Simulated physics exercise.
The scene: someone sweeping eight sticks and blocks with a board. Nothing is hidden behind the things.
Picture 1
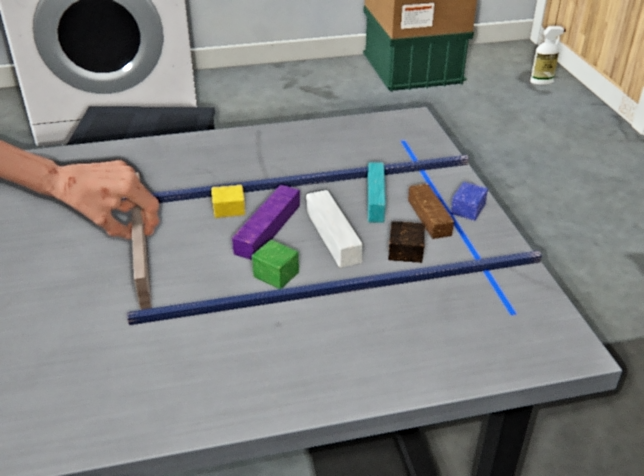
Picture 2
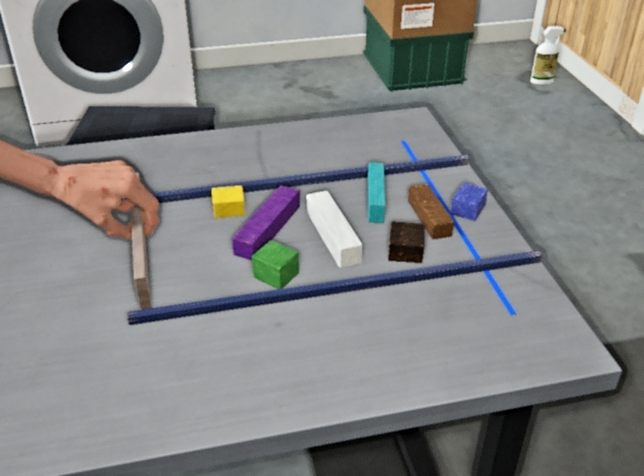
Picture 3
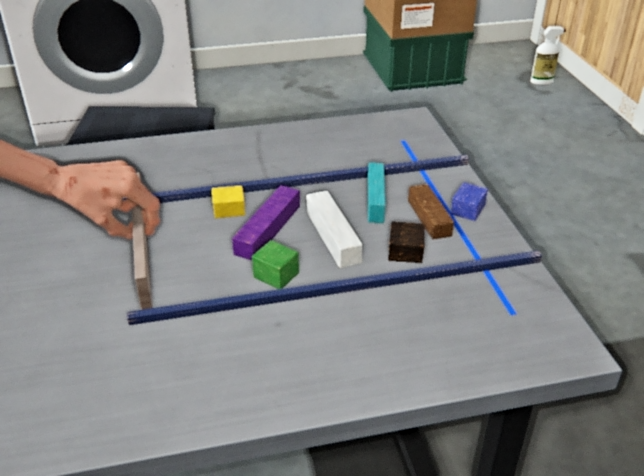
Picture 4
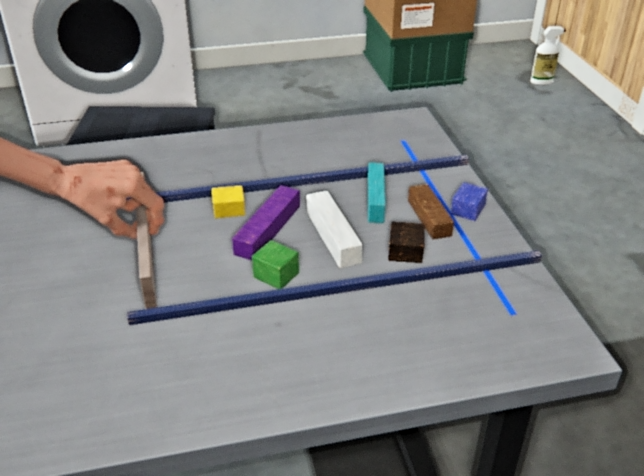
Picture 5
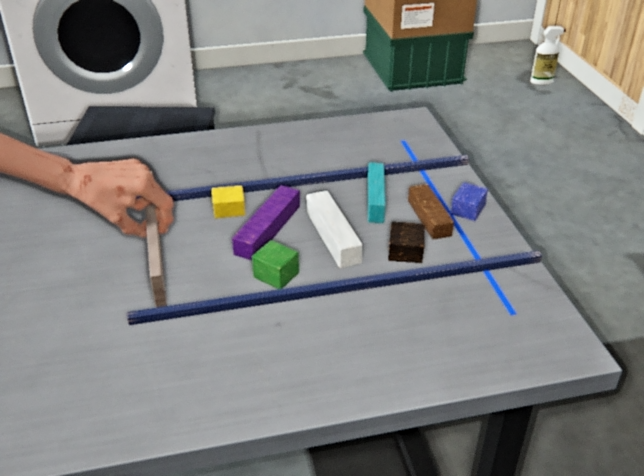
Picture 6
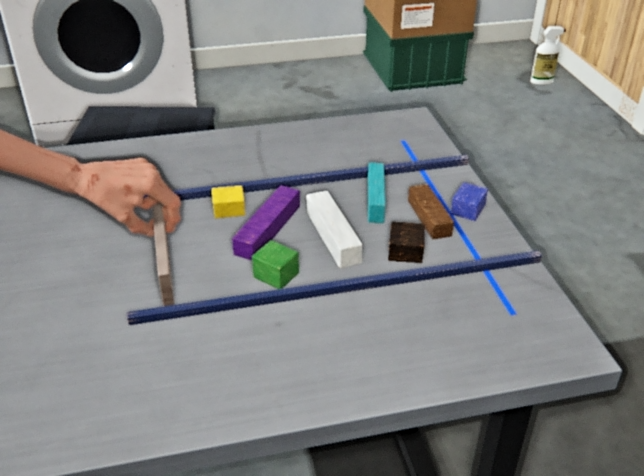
In a room with a washing machine by the wall, a grey table is seen from above at an angle by a still camera. Between two dark blue rails lie yellow, purple, green, white, turquoise, black and brown pieces, with a blue block beyond a slanting blue tape line at right. A hand at left holds a small upright board, barely moving at first, then slides it slightly right, touching none of them.
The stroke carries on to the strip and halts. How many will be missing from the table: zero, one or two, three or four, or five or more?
The number that fall off is three or four.
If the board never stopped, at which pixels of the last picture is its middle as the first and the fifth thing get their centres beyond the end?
Its middle is around (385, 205) and later (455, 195).
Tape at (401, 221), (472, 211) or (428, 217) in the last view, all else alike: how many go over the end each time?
Try by try, 1, 5 and 2.
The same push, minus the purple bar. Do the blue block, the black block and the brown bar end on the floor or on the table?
The blue block drops off, the black block falls, the brown bar tumbles off.
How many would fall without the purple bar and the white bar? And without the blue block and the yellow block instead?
It would be 1 and 2.
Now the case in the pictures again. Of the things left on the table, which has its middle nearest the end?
The white bar.
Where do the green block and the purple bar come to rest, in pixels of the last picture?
Near (491, 243) and (474, 194).
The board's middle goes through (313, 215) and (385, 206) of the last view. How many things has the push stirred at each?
At the one place 5, at the other 8.
Early on, none off yet; blue block at rest near (469, 202); brown bar at rest near (430, 211); black block at rest near (407, 242).
Finally, the number that fall off is three or four; lost, turquoise bar, black block, brown bar and blue block.
